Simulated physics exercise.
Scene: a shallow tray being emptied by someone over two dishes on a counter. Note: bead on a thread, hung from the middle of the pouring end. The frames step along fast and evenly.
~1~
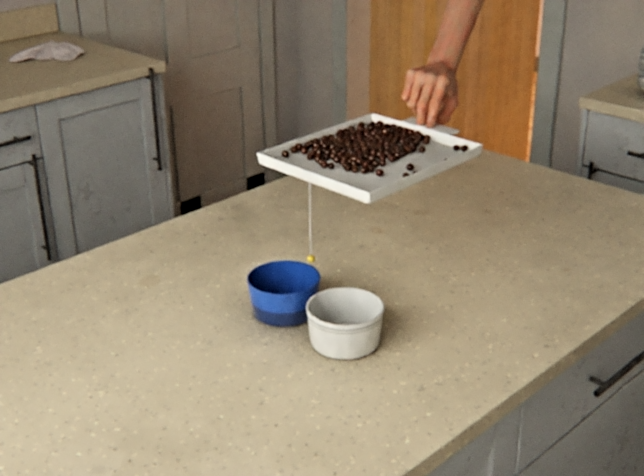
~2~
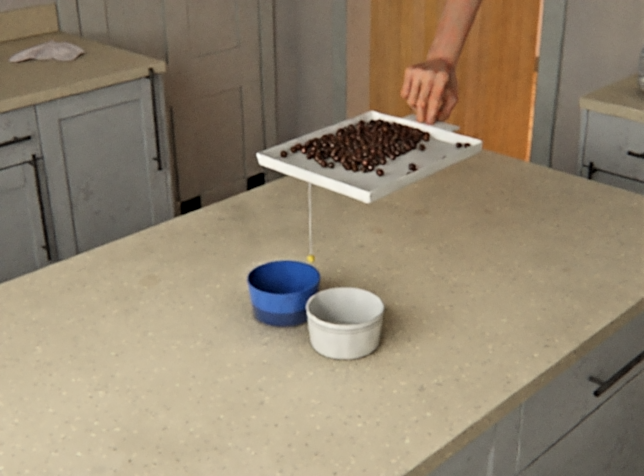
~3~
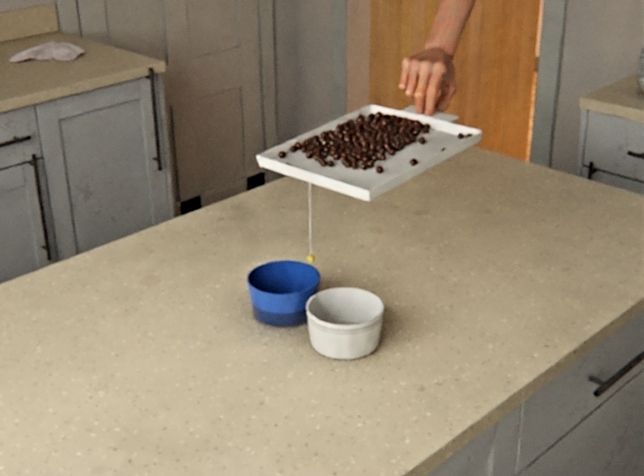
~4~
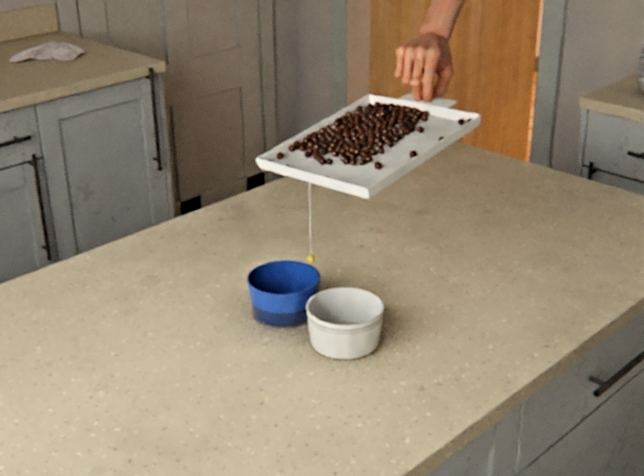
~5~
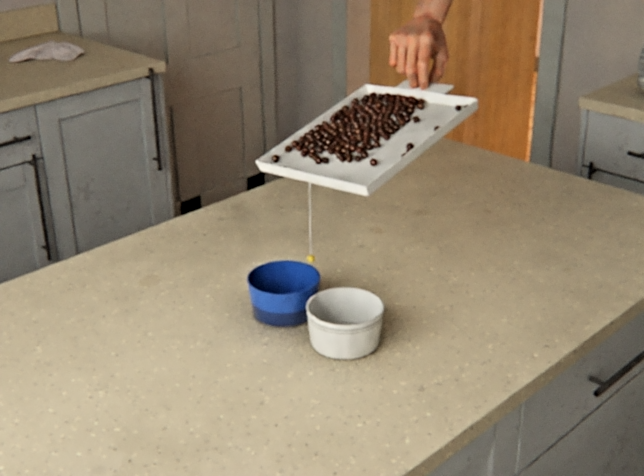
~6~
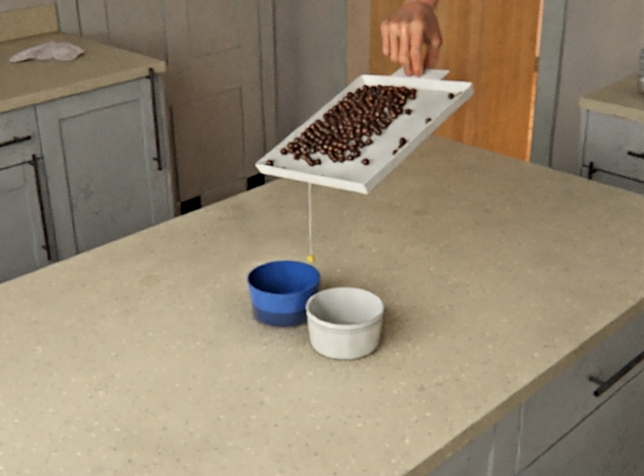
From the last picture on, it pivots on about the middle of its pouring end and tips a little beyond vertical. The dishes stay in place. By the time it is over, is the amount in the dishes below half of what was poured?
Yes.
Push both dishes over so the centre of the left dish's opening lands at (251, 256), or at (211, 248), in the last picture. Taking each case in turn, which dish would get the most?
Well, the first go goes to the leftmost dish, and the second to the rightmost dish.
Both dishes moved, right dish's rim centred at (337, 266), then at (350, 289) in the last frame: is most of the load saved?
In order, they'd catch a minor share, and next a minor share.
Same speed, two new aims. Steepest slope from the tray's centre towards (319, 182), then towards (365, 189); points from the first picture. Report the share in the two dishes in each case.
60 % and 40 %.
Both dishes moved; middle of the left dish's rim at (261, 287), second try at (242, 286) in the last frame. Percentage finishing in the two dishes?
You'd get 10 in a hundred the first time and 0 in a hundred the second.
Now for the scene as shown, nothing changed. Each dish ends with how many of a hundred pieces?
I'd say some 10 in a hundred wind up in the left dish, and some 0 in a hundred in the right.
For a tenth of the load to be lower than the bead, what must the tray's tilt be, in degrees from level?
At about 65°.
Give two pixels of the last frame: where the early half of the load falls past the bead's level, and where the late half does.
Around (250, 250), followed by around (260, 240).
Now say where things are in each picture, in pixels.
The first picture shows corners of the pouring end near (259, 153) and (369, 192), level; middle of the load near (364, 146), chocolate balls; left dish near (258, 304); right dish near (319, 335); bead on its thread near (311, 259).
The second picture shows corners of the pouring end near (259, 153) and (369, 192), level; middle of the load near (364, 144).
The third picture shows corners of the pouring end near (259, 155) and (368, 190), tipped barely, lowest at the left corner; middle of the load near (363, 140).
The fourth picture shows corners of the pouring end near (258, 158) and (367, 188), tipped a little, lowest at the left corner; middle of the load near (361, 133), only a few on the move.
The fifth picture shows corners of the pouring end near (258, 161) and (365, 185), tipped clearly, lowest at the left corner; middle of the load near (357, 127), a little on the move.
The sixth picture shows corners of the pouring end near (258, 164) and (363, 183), tipped clearly, lowest at the left corner; middle of the load near (350, 123), all but a few on the move; left dish near (258, 304); right dish near (319, 335).
Shortly afterwards, tray tipped steeply; near two thirds on the tray; only a few in the left dish; a little outside both; near a quarter in the air.
Next, tray tipped past a quarter turn; a little on the tray; a little in the left dish; the bulk outside both; a little in the air.
Some moments later, tray tipped past a quarter turn; a little in the left dish; the bulk outside both.
In the end, tray tipped past a quarter turn; none at all in the right dish; a little in the left dish; the bulk outside both.
